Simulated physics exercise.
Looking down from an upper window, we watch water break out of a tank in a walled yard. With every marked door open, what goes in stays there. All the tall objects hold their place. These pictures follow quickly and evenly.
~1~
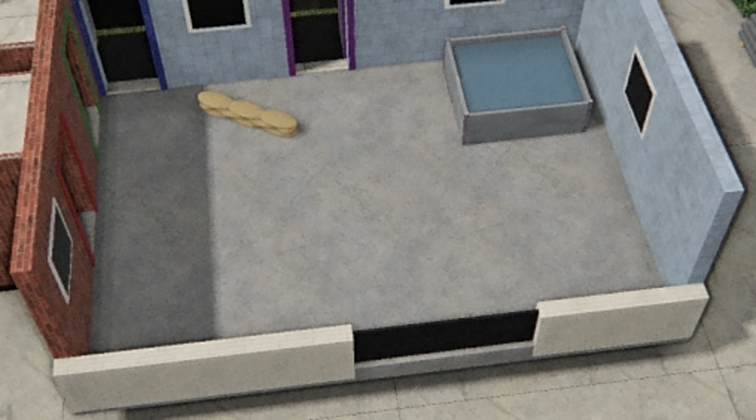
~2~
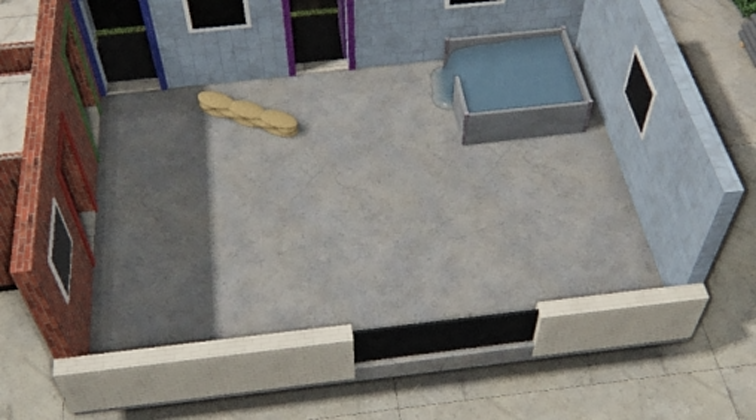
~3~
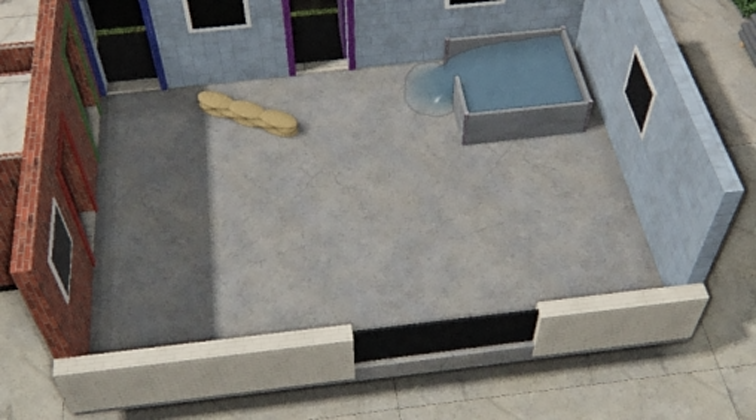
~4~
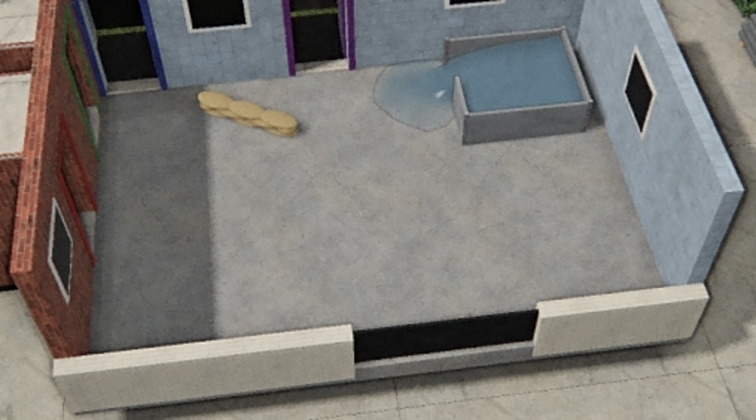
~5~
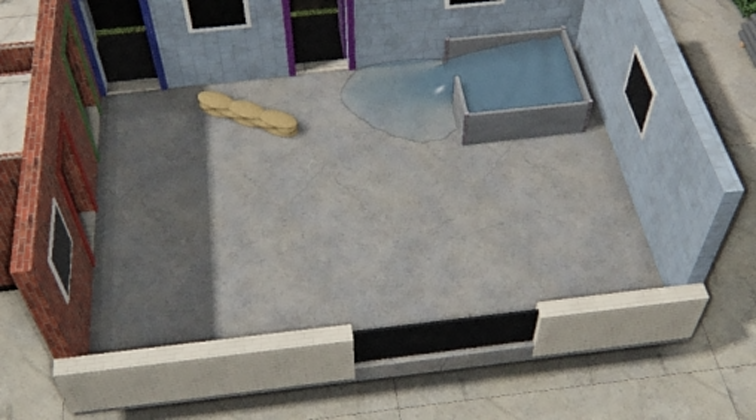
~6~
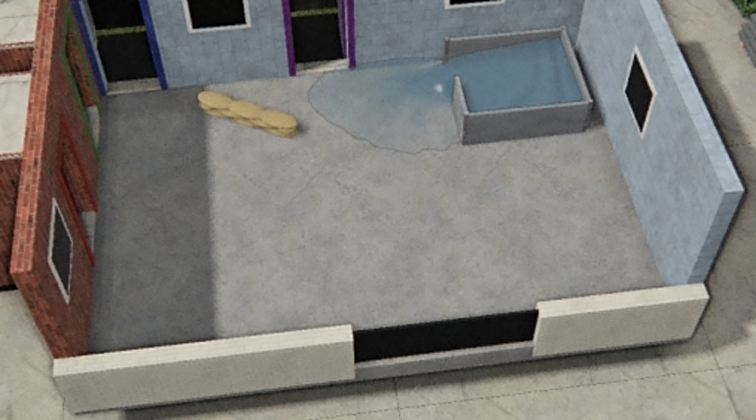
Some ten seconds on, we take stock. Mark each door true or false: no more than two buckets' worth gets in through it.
Purple door: False, red door: True, green door: True, blue door: False.
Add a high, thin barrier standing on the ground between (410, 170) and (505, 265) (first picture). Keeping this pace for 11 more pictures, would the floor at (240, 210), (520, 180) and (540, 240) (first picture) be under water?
Taking the points in turn, they are inundated, high and dry and high and dry.
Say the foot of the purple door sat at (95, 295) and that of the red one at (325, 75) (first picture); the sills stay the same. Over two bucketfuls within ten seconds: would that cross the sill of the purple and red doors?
My reading: Purple exceeds the limit, red exceeds the limit.
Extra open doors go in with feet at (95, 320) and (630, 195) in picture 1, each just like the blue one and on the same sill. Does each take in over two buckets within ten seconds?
Goes past it, then falls short.
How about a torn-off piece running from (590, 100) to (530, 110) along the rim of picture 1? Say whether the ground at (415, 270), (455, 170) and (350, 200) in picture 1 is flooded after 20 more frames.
Point by point: Swamped, untouched and untouched.
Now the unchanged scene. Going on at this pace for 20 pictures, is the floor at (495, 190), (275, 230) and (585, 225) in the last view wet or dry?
Result, in the order given: Not wetted / wetted / not wetted.
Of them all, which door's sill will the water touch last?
My answer: The one in red.
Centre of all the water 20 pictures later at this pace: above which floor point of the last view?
It is near (365, 118).
A moment on, water covers 15 % of the floor; the purple door under two buckets in, the red door not reached, the green door not reached, the blue door not reached.
Next, water covers 25 % of the floor; the purple door under two buckets in, the red door not reached, the green door not reached, the blue door wet at the sill, nothing in.
Then, water covers 35 % of the floor; the purple door over two buckets in, the red door wet at the sill, nothing in, the green door wet at the sill, nothing in, the blue door under two buckets in.
Later, water covers 50 % of the floor; the purple door over two buckets in, the red door under two buckets in, the green door wet at the sill, nothing in, the blue door over two buckets in.
In the end, water covers 70 % of the floor; the purple door far over two buckets in, the red door under two buckets in, the green door wet at the sill, nothing in, the blue door over two buckets in.
